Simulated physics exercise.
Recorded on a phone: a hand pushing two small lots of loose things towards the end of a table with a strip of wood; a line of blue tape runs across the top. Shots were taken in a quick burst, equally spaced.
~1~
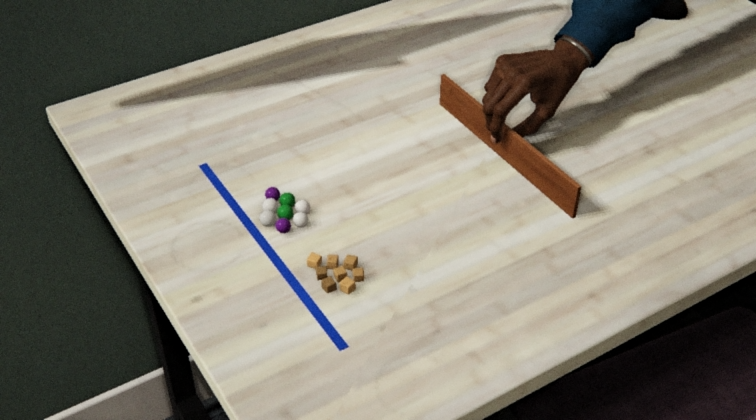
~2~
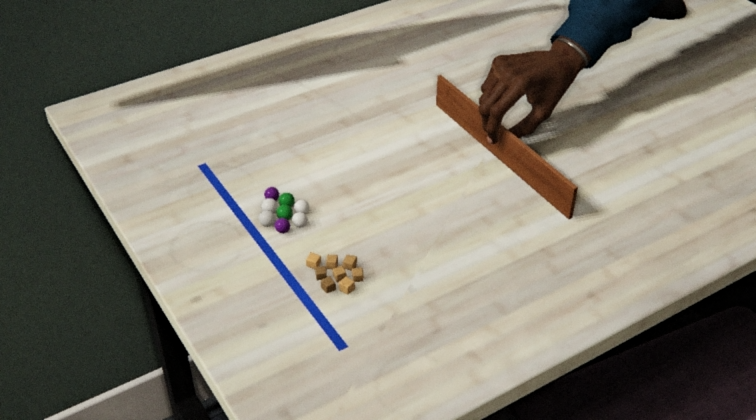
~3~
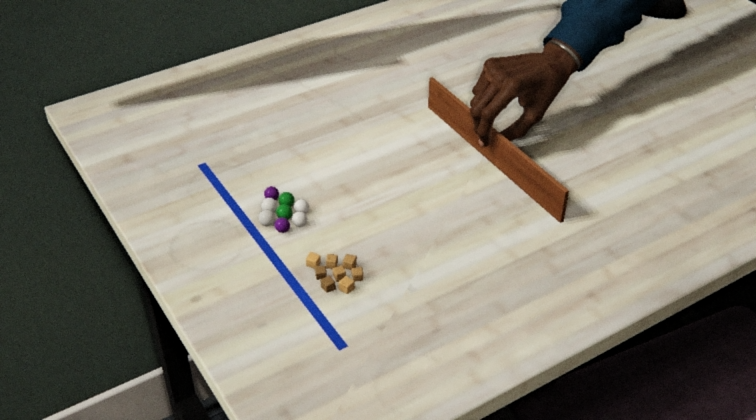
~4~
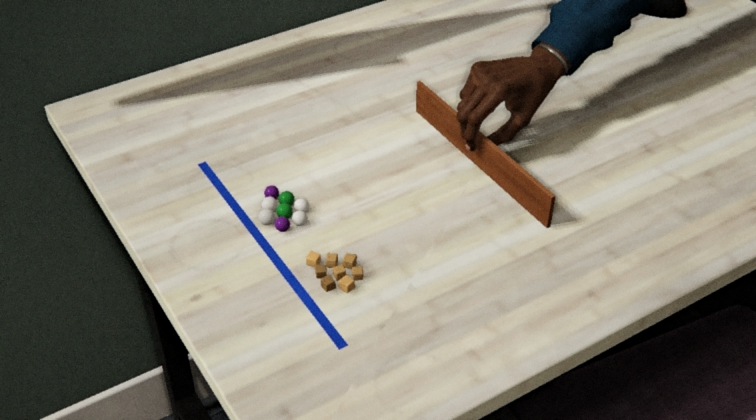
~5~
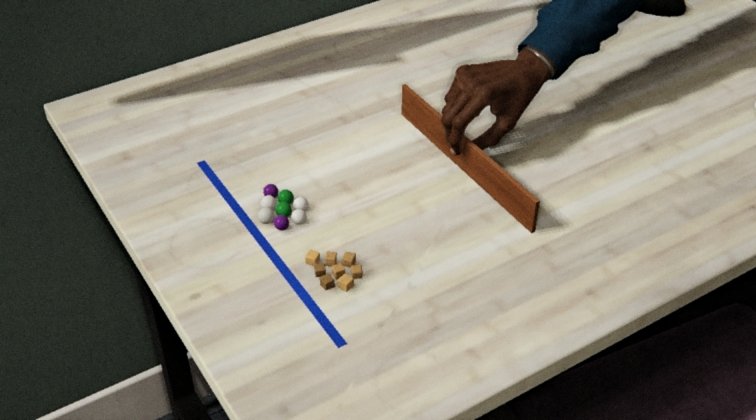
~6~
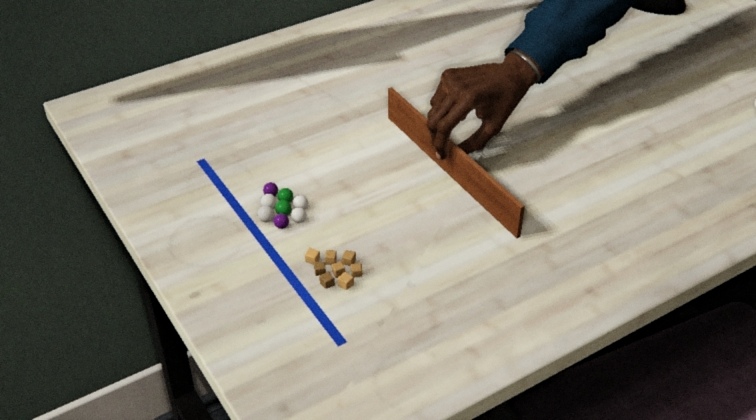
At first, a hand holds a strip of wood upright on a pale table, well to the right of some small wooden cubes, a cluster of purple, green and white balls, and a line of blue tape. The hand then slides the strip steadily leftward a short way, leaving both groups untouched.
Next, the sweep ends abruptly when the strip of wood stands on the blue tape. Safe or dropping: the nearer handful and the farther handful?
In the end the nearer handful all stays aboard. Farther handful here spills partly off.
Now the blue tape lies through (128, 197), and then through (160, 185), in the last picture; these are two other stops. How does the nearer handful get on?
Loses some off the end; holds its place.
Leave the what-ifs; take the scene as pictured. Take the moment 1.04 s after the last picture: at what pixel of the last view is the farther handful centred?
About (151, 263).
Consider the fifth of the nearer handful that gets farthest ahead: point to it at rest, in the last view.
I'd guess somewhere about (268, 302).
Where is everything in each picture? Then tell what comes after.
The first frame shows strip of wood near (566, 192), at rest; blue tape near (209, 173), well back from the edge; edge at (161, 297); nearer handful near (340, 274), a few small wooden cubes; farther handful near (285, 213), a few gumballs.
The second frame shows strip of wood near (563, 193); farther handful near (285, 213).
The third frame shows strip of wood near (554, 197); nearer handful near (339, 274).
The fourth frame shows strip of wood near (540, 202); farther handful near (285, 211).
The fifth frame shows strip of wood near (525, 207); nearer handful near (338, 271).
The sixth frame shows strip of wood near (510, 212); blue tape near (207, 168); edge at (160, 292); nearer handful near (338, 270); farther handful near (283, 208).
Then, 0.37 s on from there, strip of wood still moving, near (356, 180); nearer handful all on the table, its front near (327, 281); farther handful all on the table, its front near (266, 214).
Then, 0.76 s on from there, strip of wood stopped at the blue tape; nearer handful all on the table, its front near (260, 288); farther handful all on the table, its front near (194, 237).
Then, 1.04 s on from there, strip of wood stopped at the blue tape; nearer handful all on the table, its front near (258, 288); farther handful near a quarter over the edge.
In the end, strip of wood stopped at the blue tape; nearer handful all on the table, its front near (258, 288); farther handful the whole lot over the edge.
